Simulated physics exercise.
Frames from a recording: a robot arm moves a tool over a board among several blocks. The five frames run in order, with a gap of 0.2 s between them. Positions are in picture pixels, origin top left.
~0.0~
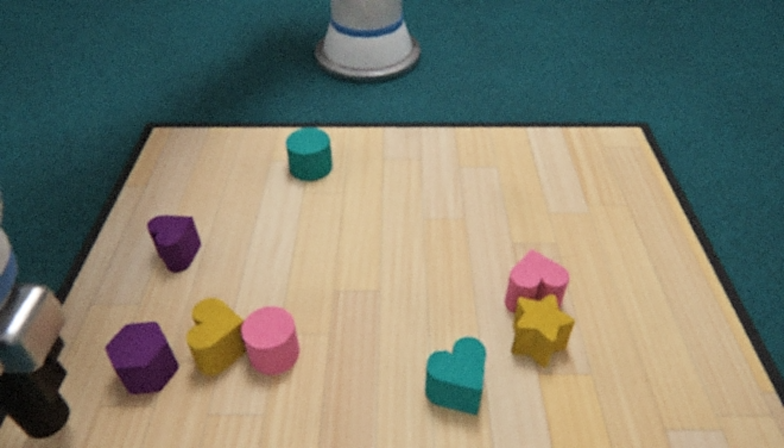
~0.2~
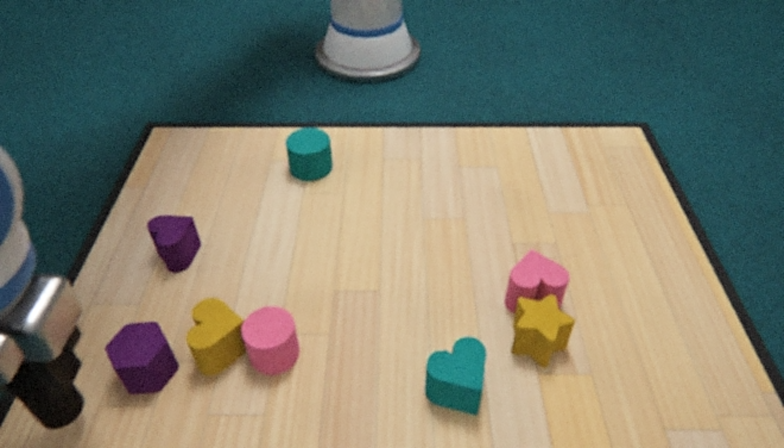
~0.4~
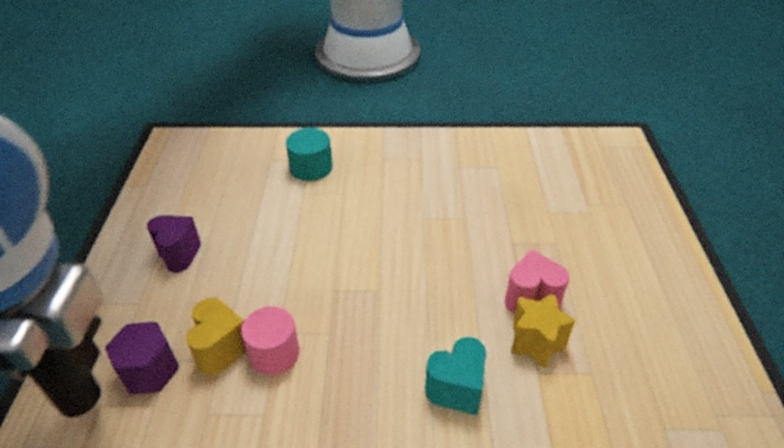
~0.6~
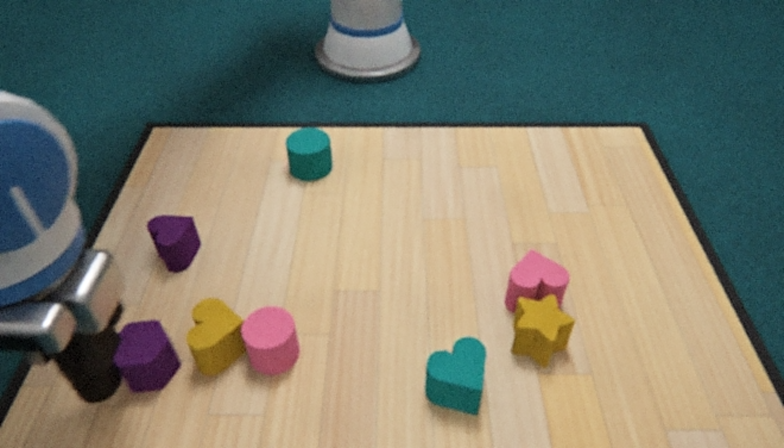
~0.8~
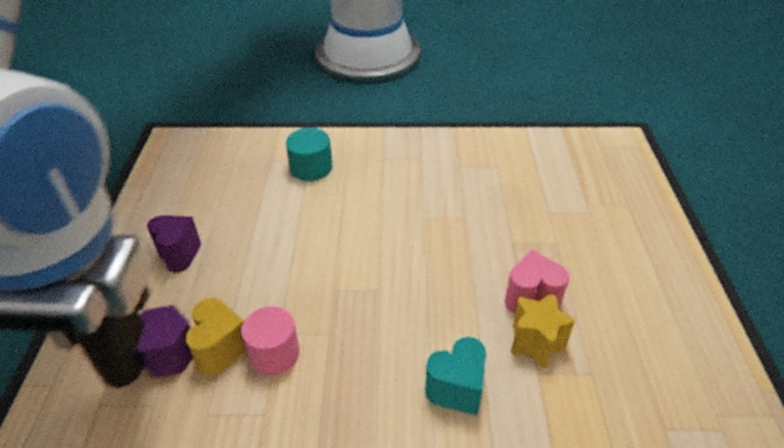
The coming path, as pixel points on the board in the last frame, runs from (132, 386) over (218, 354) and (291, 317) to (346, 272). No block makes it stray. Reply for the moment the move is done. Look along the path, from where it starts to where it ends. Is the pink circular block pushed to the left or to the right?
Right.
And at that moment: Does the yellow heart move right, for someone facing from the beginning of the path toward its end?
Answer: No.
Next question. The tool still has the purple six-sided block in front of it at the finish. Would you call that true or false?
It is false.
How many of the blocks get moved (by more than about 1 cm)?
Answer: 3+.
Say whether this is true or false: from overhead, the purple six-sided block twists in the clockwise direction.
False.
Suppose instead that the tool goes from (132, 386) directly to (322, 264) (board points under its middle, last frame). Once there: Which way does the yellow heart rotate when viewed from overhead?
The block turns clockwise.
On the path given first. One third of the way, tool (212, 338); purple six-sided block (215, 290), turned 55° anticlockwise; yellow heart (264, 287), turned 15° clockwise; pink circular block (277, 324).
Two thirds of the way, tool (288, 301); purple six-sided block (219, 286), turned 70° anticlockwise; yellow heart (300, 254), turned 25° anticlockwise; pink circular block (308, 319).
At the end, tool (344, 256); purple six-sided block (219, 286), turned 70° anticlockwise; yellow heart (318, 225), turned 115° anticlockwise; pink circular block (308, 319).
